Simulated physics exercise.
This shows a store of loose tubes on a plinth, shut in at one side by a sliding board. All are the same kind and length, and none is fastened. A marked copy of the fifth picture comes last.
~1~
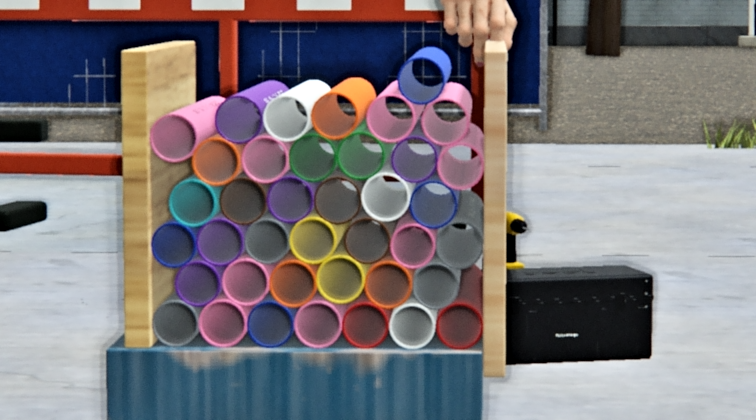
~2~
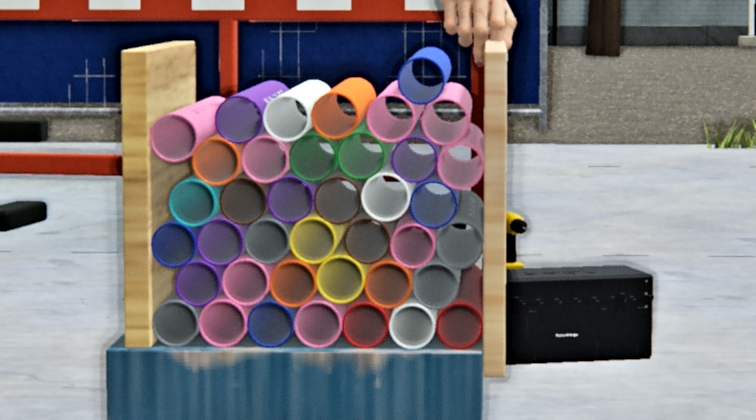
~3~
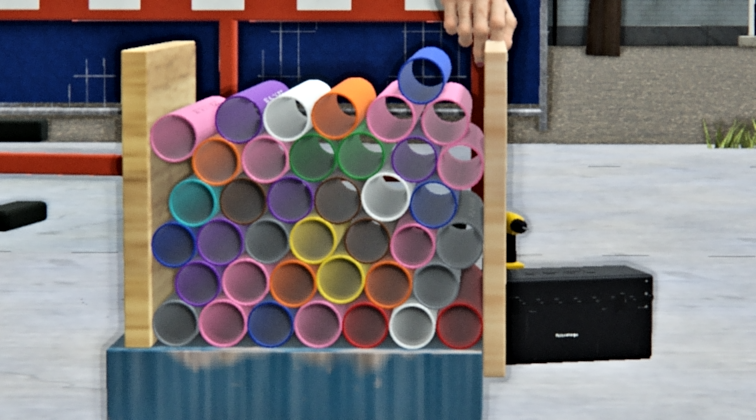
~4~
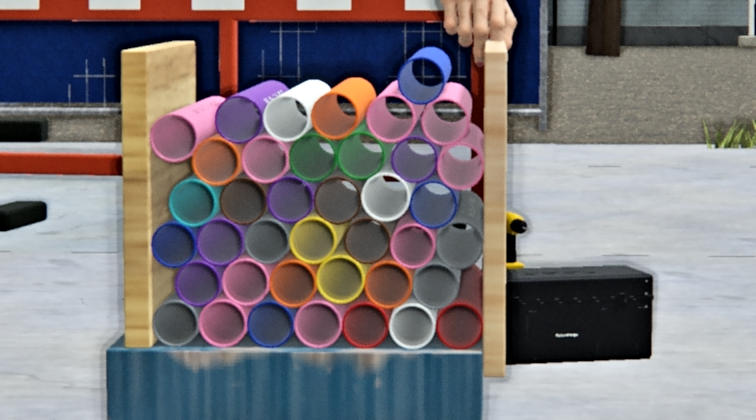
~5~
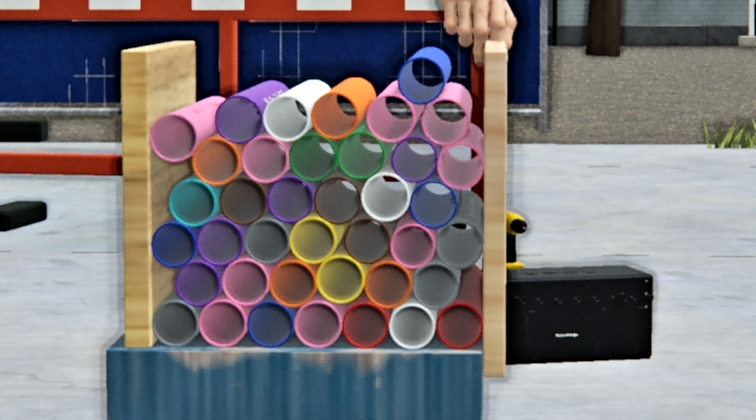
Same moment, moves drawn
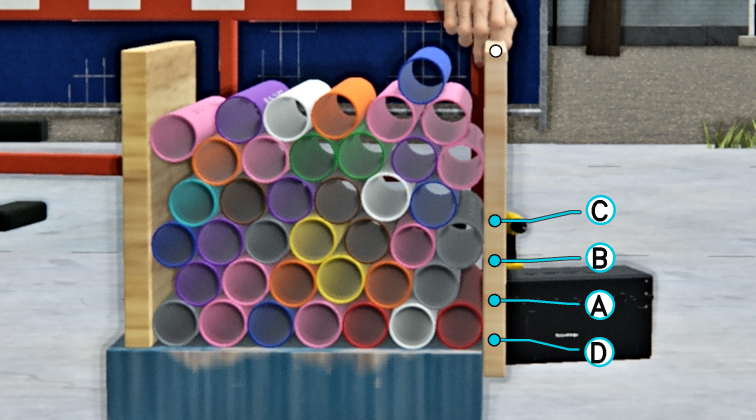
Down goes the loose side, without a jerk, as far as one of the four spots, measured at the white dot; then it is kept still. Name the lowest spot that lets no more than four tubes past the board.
Lower it to B and no more.
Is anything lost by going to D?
Yes.
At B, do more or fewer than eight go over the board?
It loses fewer than eight.
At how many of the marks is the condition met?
The number is two.
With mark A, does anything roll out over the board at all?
Yes, at A.
On the copy, A at (495, 301); B at (495, 260); C at (495, 221); D at (494, 340); the white dot at (496, 51).
On B. First, top of the board (484, 142).
Then, top of the board (483, 243).
Finally, top of the board (483, 259), three out over the board.
By contrast, A more than four out over the board; C three out over the board; D more than four out over the board.
